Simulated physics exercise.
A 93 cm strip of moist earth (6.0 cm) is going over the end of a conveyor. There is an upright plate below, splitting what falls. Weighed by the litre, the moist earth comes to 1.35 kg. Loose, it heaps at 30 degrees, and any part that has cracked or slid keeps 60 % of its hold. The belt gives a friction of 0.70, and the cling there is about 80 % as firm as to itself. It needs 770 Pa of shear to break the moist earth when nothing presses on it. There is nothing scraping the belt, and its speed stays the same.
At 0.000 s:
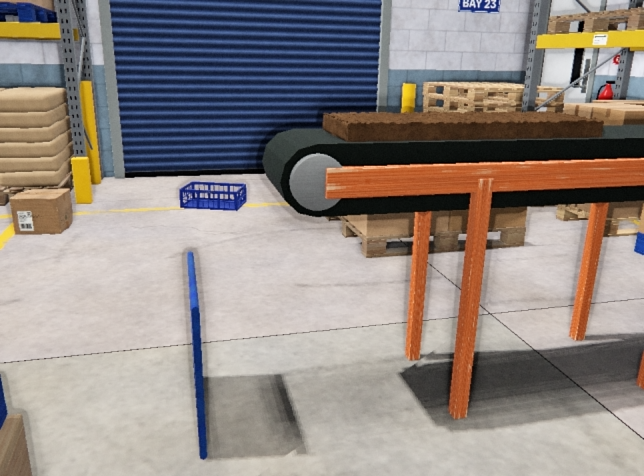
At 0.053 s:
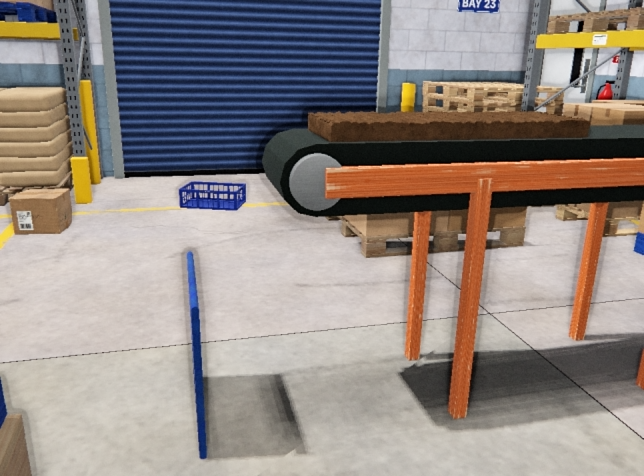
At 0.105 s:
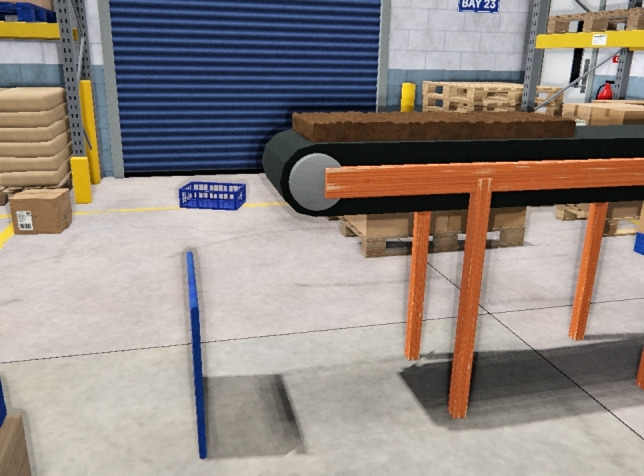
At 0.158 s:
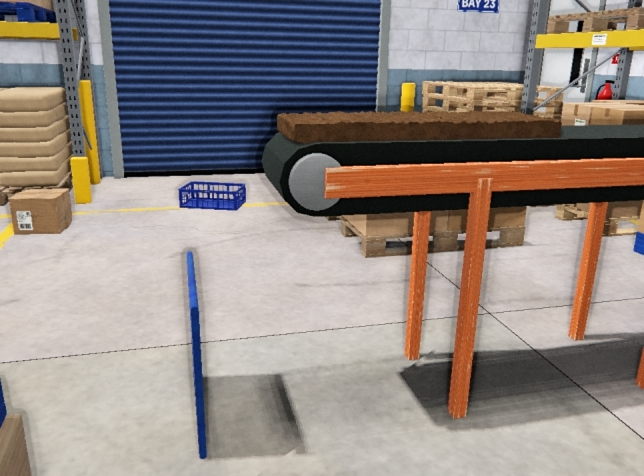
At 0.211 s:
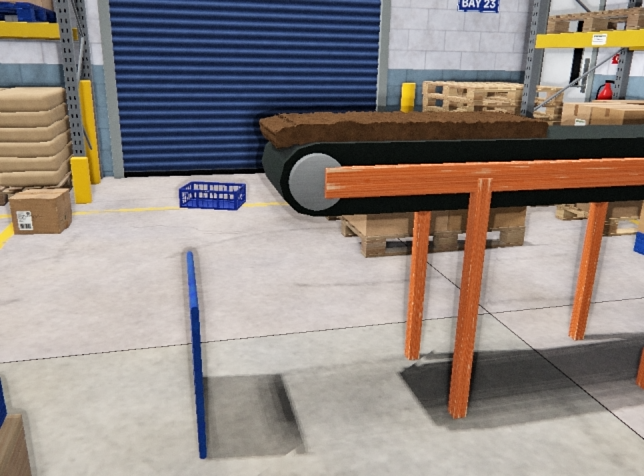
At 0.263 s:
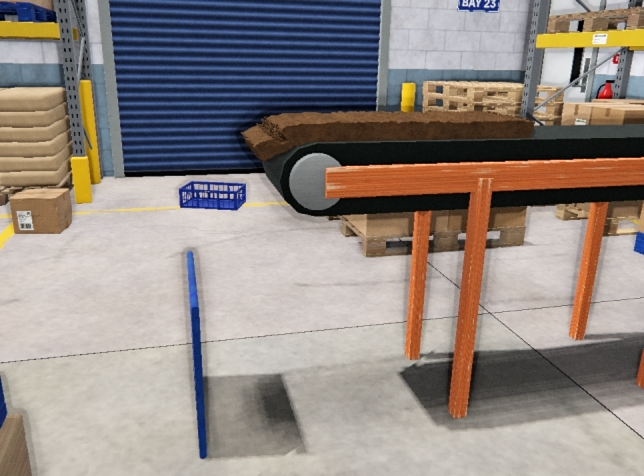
A long slab of dark brown, moist earth rides leftward on a black conveyor with an orange frame and grey roller, seen from the side in a warehouse. Behind are a blue shutter, a blue crate, stacked boxes and pallets, with a thin blue upright plate at lower left. The earth steadily reaches the belt's left end, then its front edge extends over the roller, bends downward and begins cracking, while the camera stays still.
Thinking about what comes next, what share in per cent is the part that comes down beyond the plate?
It should be roughly 68 %.
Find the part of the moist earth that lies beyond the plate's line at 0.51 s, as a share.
5 per cent.
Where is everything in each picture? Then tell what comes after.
Front end of the moist earth at (348, 139), in the first picture.
Front end of the moist earth at (330, 140), in the second picture.
Front end of the moist earth at (313, 140), in the third picture.
Front end of the moist earth at (295, 132), 7 % of it past the top of the roller, in one piece, in the fourth picture.
Front end of the moist earth at (275, 136), 13 % of it past the top of the roller, in one piece, in the fifth picture.
Front end of the moist earth at (256, 149), 19 % of it past the top of the roller, cracking, in the sixth picture.
By 0.51 s, 5 % is beyond the plate's line.
By 0.80 s, 26 % is beyond the plate's line.
By 1.08 s, 50 % is beyond the plate's line.
By 1.37 s, 68 % is beyond the plate's line.
By 2.56 s, at the end, 68 % is beyond the plate's line.
